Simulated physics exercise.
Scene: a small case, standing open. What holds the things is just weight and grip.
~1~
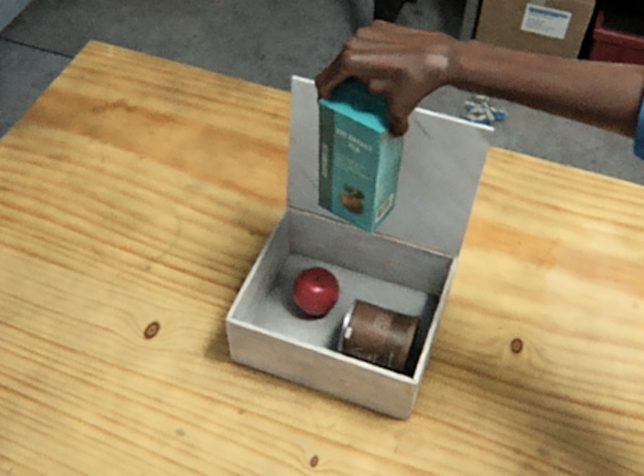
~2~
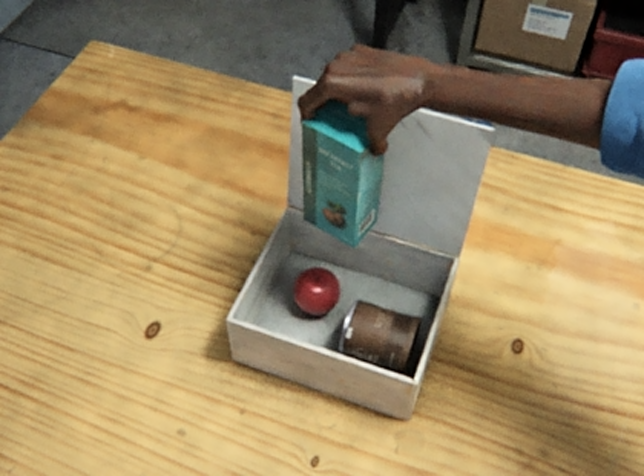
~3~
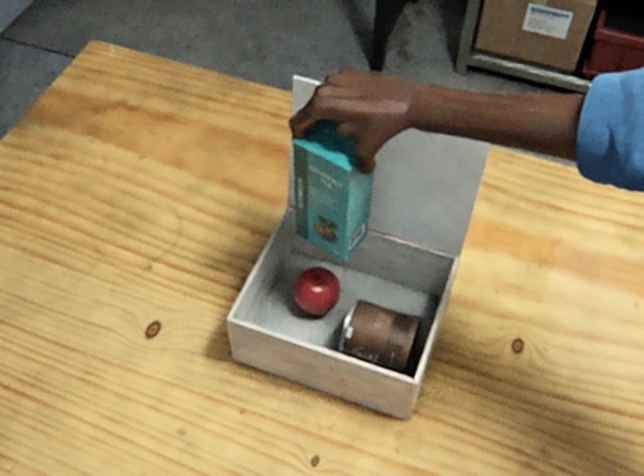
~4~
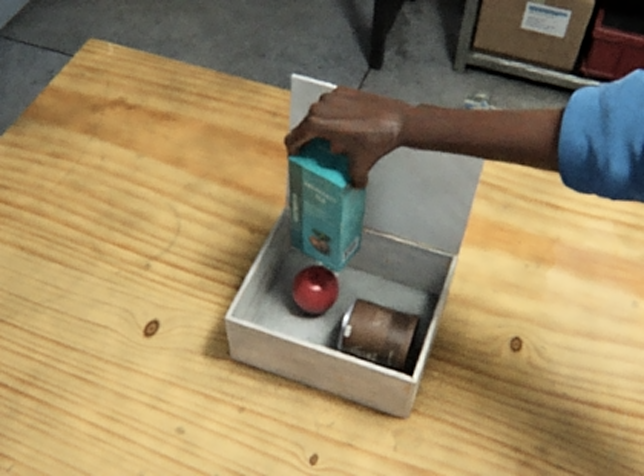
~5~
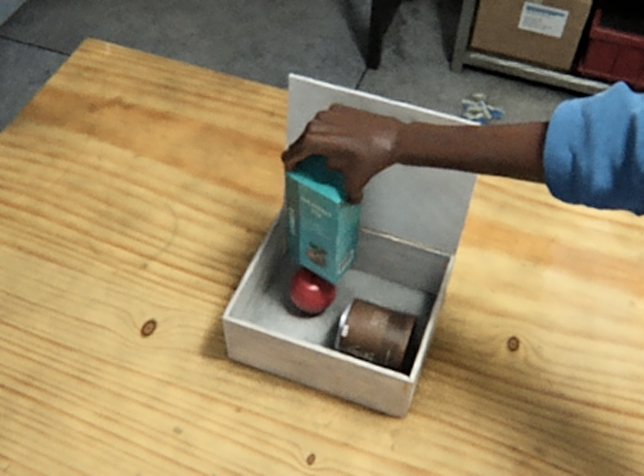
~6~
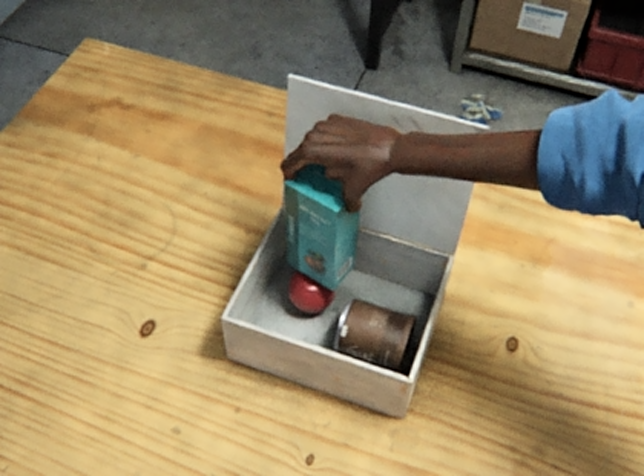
A hand with a blue sleeve reaches in from the right over a pale wooden table, seen from above at an angle, where a small whitish case stands open near the centre. Inside it, a red apple sits left of a brown cylindrical container lying on its side. Gripping a turquoise packet from above, the hand moves it slightly left and steadily down into the case, still holding it beside the apple.
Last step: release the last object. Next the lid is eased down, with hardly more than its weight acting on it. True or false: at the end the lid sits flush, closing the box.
True.
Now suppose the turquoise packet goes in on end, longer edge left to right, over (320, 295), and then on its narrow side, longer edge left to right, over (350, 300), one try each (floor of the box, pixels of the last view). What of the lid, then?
Well, first it fits down fine, and then it fits down fine.
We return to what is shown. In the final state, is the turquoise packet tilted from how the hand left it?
Well, it ends up skewed.
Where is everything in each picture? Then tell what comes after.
The first picture shows still above its spot; turquoise packet (360, 159); red apple (316, 291).
The second picture shows still above its spot; turquoise packet (342, 176); red apple (317, 291).
The third picture shows still above its spot; turquoise packet (332, 192); red apple (317, 291).
The fourth picture shows still above its spot; turquoise packet (327, 206); red apple (316, 289).
The fifth picture shows still above its spot; turquoise packet (323, 220); red apple (313, 289).
The sixth picture shows put in, still held; turquoise packet (322, 228).
Then, 0.80 s on from there, lid starting down; turquoise packet on its side near (350, 271); red apple shifted about its own width.
Then, 1.70 s on from there, lid 48° above the rim; turquoise packet on its side near (350, 274); red apple shifted about its own width; brown tin shifted a little.
In the end, lid shut; toppled in the box, turquoise packet; moved from the start, red apple; brown tin unmoved. At the end, from the last picture's camera, turquoise packet near (350, 274).
